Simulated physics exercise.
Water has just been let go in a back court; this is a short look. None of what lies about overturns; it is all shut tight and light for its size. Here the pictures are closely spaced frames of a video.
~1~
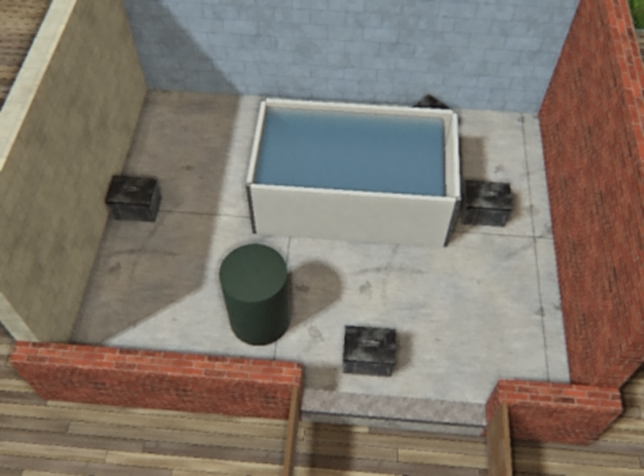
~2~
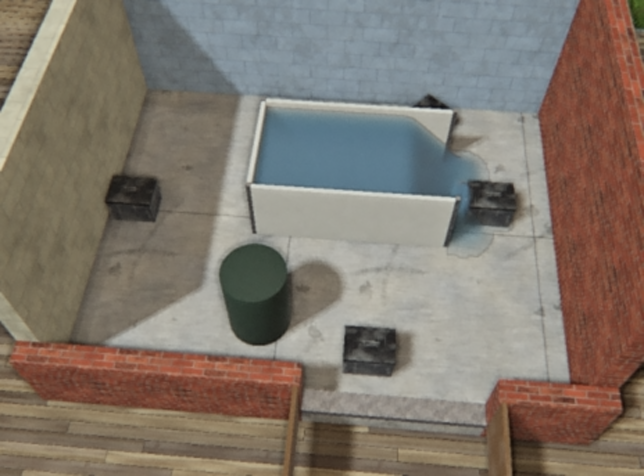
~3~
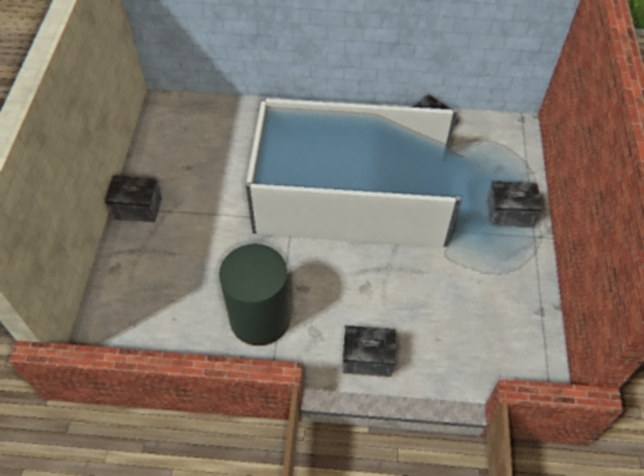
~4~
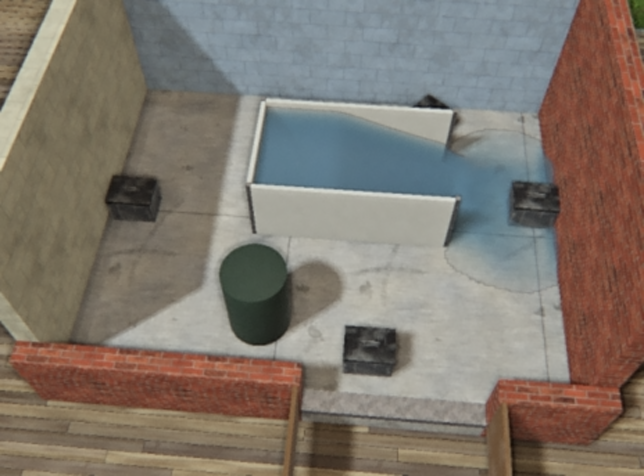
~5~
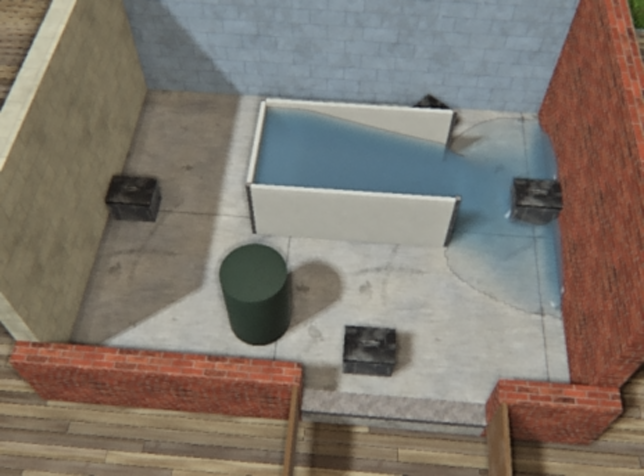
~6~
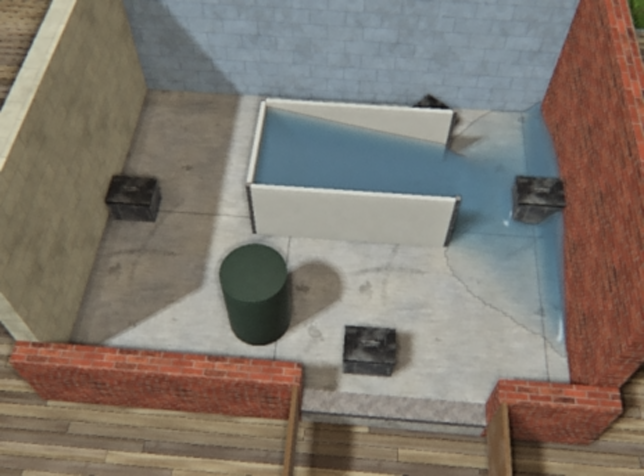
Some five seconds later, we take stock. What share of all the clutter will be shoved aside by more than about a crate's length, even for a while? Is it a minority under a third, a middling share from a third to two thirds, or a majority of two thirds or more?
A majority of two thirds or more.
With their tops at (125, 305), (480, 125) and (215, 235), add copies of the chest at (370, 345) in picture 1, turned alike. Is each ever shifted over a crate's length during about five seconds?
Okay, in order the twins go nowhere much, a long way, nowhere much.
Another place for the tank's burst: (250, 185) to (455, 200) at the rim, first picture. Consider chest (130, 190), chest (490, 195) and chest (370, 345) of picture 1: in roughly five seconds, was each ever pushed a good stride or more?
In that order: Shifted that much, short of that, that far or more.
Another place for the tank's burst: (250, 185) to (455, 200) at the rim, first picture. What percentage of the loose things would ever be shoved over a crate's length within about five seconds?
Roughly 40 %.
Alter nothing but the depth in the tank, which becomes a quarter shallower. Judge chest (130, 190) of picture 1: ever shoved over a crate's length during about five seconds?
For that one, it's within that distance.
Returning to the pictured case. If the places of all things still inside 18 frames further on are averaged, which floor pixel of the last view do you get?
I'd put it at roughly (179, 198).
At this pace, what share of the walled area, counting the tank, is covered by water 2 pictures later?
About 30 percent.
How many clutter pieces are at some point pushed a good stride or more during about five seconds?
I make it 5.
A moment on, 1 of 5 are well off their spots; 1 afloat.
Next, 2 of 5 are well off their spots; 2 afloat.
Later, 4 of 5 are well off their spots; 2 afloat.
In the end, 5 of 5 are well off their spots, and 5 have been at some point; 1 afloat.
